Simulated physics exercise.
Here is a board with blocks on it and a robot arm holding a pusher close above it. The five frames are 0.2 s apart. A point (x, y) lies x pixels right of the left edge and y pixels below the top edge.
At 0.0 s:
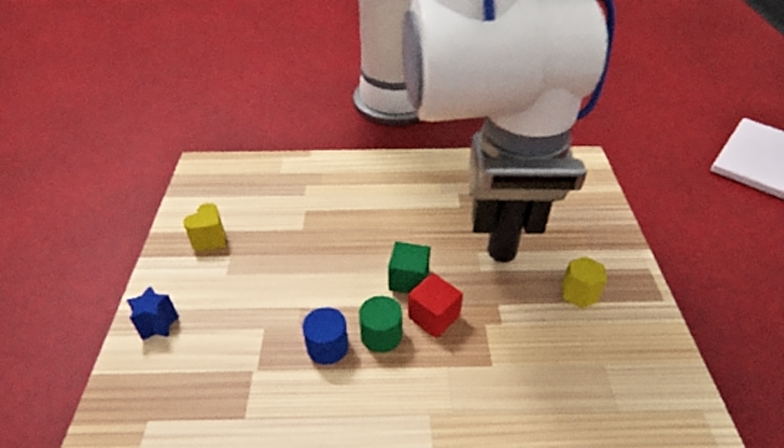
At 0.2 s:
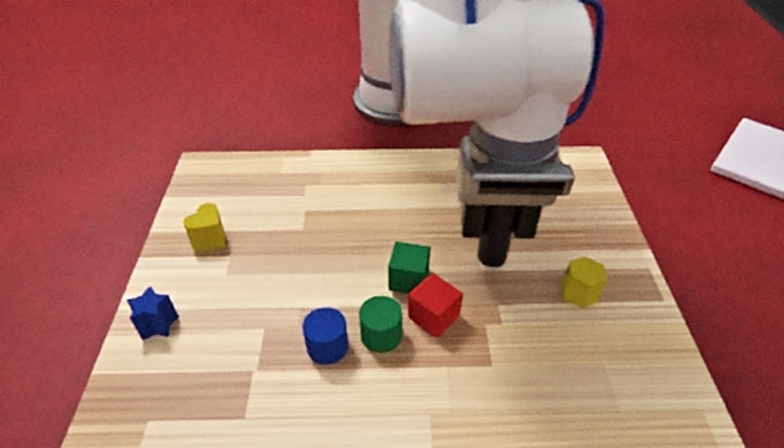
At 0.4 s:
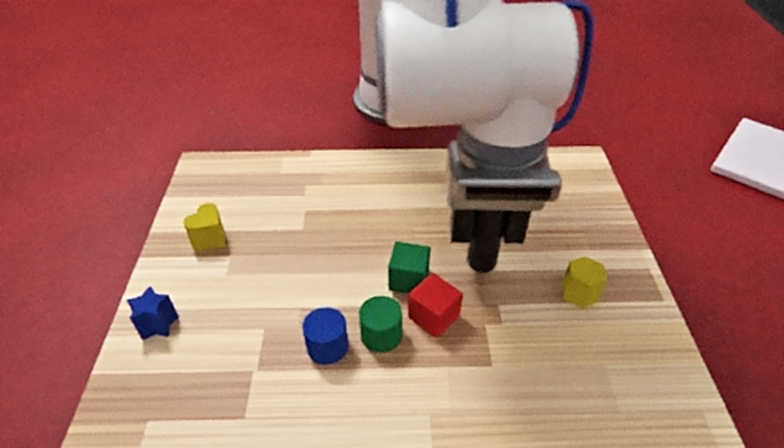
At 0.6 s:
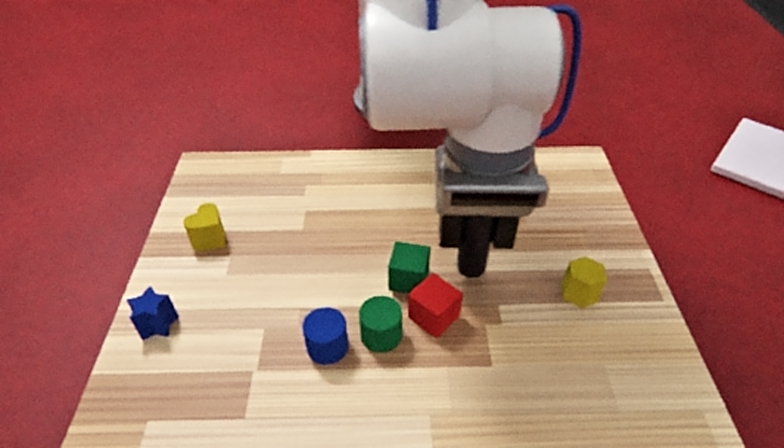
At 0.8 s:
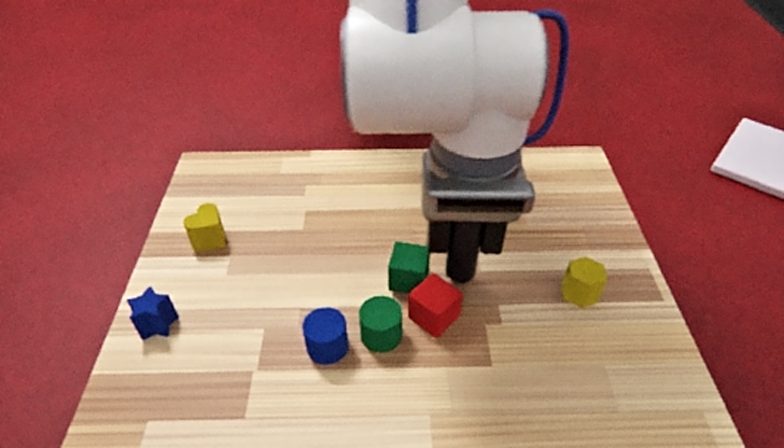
A light wooden board on a red surface is seen from above at an angle by a still camera. A yellow heart and blue star sit at left, blue and green cylinders, a green cube and a red cube cluster near the middle, and a yellow block lies at right. The white robot arm moves its dark pusher a short way left and slightly nearer, beside the unmoving cubes.
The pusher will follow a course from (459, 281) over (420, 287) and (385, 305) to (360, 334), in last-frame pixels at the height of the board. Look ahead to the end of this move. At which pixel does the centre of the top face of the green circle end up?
So, by the moment the path ends, you'll find the top centre of the green circle at (372, 343).
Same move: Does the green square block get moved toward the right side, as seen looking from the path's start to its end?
In short: Yes.
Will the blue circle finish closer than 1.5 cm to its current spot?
I'd say yes.
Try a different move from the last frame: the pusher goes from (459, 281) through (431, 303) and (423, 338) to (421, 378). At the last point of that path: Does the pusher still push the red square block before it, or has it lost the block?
Still in front.
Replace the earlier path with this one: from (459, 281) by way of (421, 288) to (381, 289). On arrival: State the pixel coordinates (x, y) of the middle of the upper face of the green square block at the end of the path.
So, by the moment the path ends, you'll find the top centre of the green square block at (357, 248).
What follows on the original path. One third of the way, pusher (419, 278); green square block (387, 256), turned 15° clockwise; red square block (432, 296), turned 20° anticlockwise.
Two thirds of the way, pusher (384, 296); green square block (370, 256), turned 35° clockwise; red square block (430, 298), turned 30° anticlockwise.
At the end, pusher (359, 325); blue circle in place; green circle (372, 343); green square block (370, 256), turned 35° clockwise; red square block (430, 298), turned 30° anticlockwise.
